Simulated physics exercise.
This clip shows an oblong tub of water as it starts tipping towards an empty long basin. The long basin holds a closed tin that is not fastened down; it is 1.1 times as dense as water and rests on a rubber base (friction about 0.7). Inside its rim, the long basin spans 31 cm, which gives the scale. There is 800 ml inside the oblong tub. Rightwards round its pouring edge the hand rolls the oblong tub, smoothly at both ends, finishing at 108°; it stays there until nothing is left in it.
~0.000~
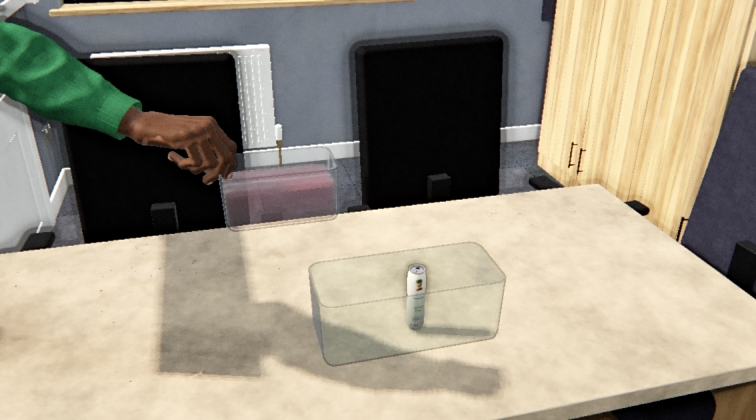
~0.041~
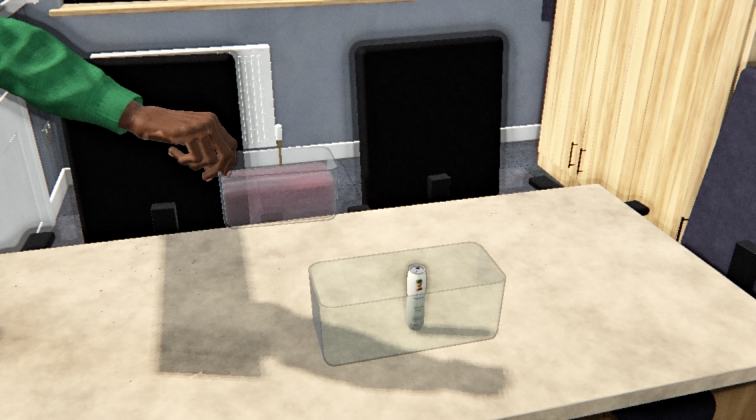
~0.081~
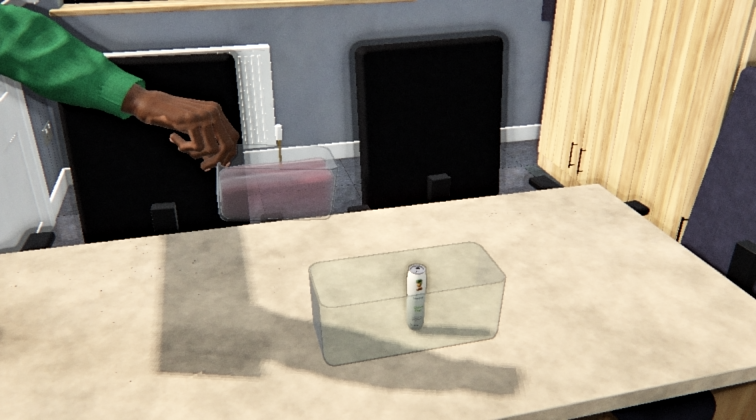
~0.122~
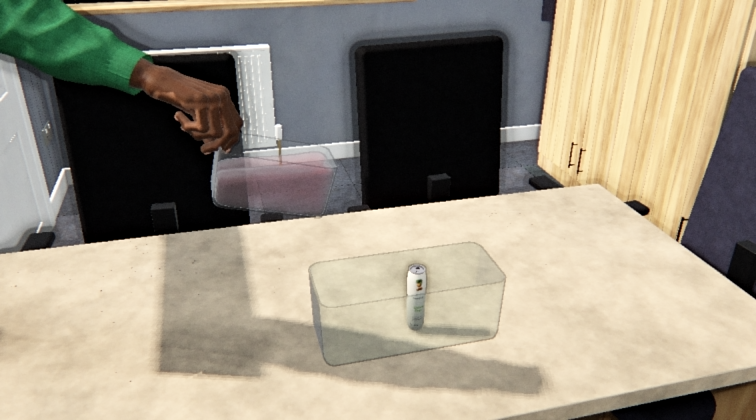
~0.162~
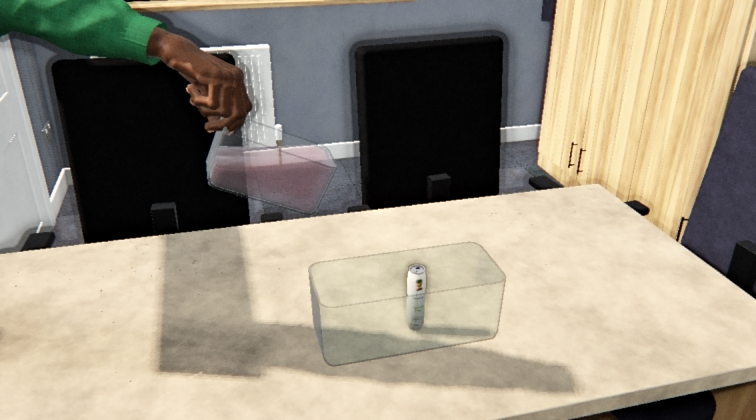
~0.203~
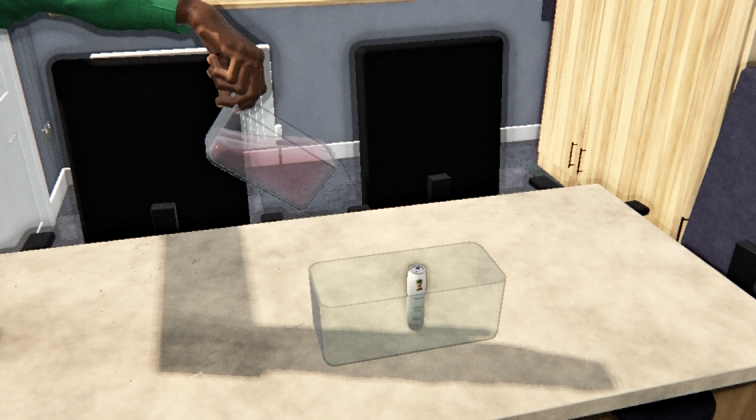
Above a table, a hand tilts a tub of pinkish liquid rightwards near a clear basin holding a tin.
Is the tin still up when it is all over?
Yes, the tin stays standing.
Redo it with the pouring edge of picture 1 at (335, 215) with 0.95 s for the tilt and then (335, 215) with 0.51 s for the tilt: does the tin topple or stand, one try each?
Try 1: Tipped over; try 2: Tipped over.
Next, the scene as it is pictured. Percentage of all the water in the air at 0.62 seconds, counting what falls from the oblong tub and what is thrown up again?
About 38 per cent.
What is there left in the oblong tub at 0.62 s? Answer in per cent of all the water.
Around 7 in a hundred.
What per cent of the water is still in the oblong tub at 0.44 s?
Near 44 in a hundred.
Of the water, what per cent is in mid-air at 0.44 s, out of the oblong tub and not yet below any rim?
Estimate: Some 56 % of the total.
By 0.44 s the tilt is 104° and 44 per cent is still to pour; the tin stands where it began.
By 0.62 s the tilt is 108° and 7 per cent is still to pour; the tin stands where it began.
By 0.81 s the tilt is 108° and 1 per cent is still to pour; the tin stands where it began.
By 1.01 s the tilt is 108° and 0 per cent is still to pour; the tin stands where it began.
At rest the tin stands where it began.
